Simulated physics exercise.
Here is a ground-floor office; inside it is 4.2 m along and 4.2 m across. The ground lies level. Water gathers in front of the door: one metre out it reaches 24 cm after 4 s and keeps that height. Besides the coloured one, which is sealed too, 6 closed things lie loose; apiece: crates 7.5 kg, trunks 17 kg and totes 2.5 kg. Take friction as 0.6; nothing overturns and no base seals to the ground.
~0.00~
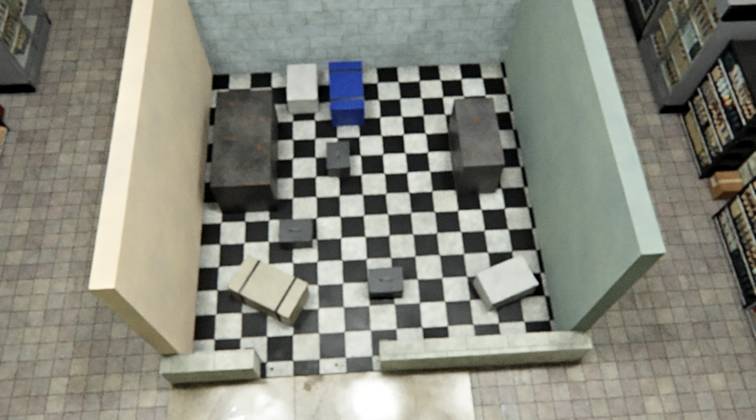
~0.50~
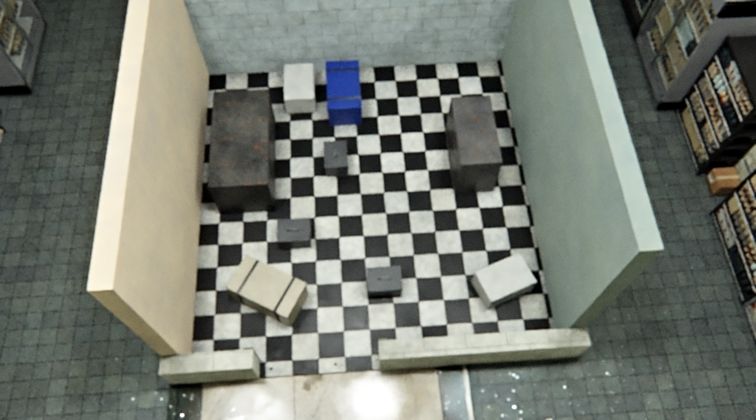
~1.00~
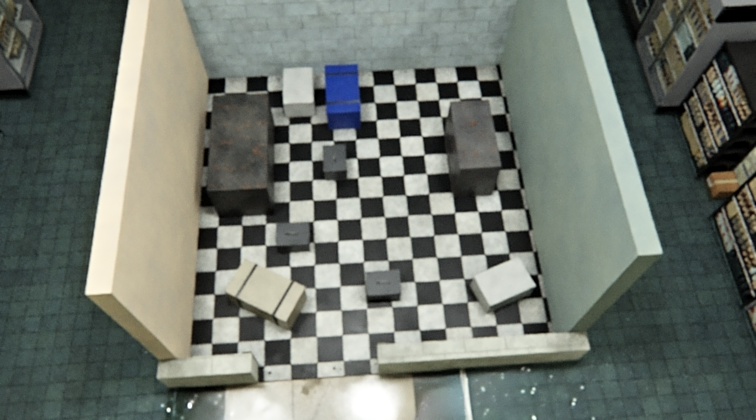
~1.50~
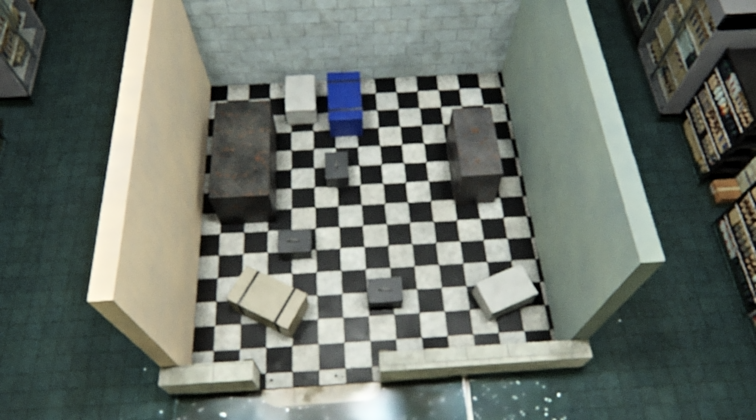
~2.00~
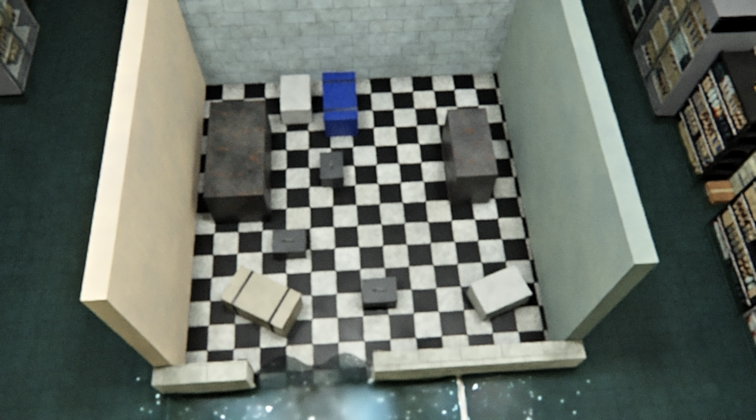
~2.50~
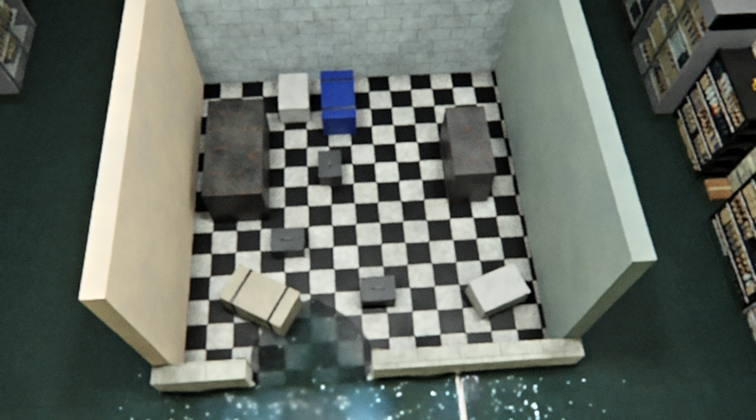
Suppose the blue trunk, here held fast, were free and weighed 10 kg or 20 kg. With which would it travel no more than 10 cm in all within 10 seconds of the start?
I expect that neither load is enough.
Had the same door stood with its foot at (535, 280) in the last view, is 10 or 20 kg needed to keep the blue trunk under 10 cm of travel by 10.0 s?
Then neither load is enough.
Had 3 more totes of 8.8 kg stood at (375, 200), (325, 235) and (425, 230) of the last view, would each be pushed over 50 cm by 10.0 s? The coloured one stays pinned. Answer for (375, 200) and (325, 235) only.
In turn: More, over.
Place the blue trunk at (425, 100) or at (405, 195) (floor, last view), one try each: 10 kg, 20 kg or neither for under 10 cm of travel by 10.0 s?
In turn: Neither holds; neither holds.
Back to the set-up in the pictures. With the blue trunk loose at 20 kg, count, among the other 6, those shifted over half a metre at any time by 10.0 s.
I count 5.
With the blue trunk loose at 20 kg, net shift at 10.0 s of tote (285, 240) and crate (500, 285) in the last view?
In that order: 200 cm, 40 cm.
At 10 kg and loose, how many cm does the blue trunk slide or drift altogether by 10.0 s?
About 150 cm.
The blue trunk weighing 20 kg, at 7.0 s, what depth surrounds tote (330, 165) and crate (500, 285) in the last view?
About 7 and 1 cm.
After 3.5 s the blue trunk would be 0 cm from its start with 10 kg and 0 cm from its start with 20 kg; 0 cm of water round it then.
After 4.5 s the blue trunk would be 0 cm from its start with 10 kg and 0 cm from its start with 20 kg; 0 cm of water round it then.
After 7.0 s the blue trunk would be 37 cm from its start with 10 kg and 30 cm from its start with 20 kg; 9 cm of water round it then.
After 10.0 s the blue trunk would be 157 cm from its start with 10 kg and 106 cm from its start with 20 kg; 15 cm of water round it then.
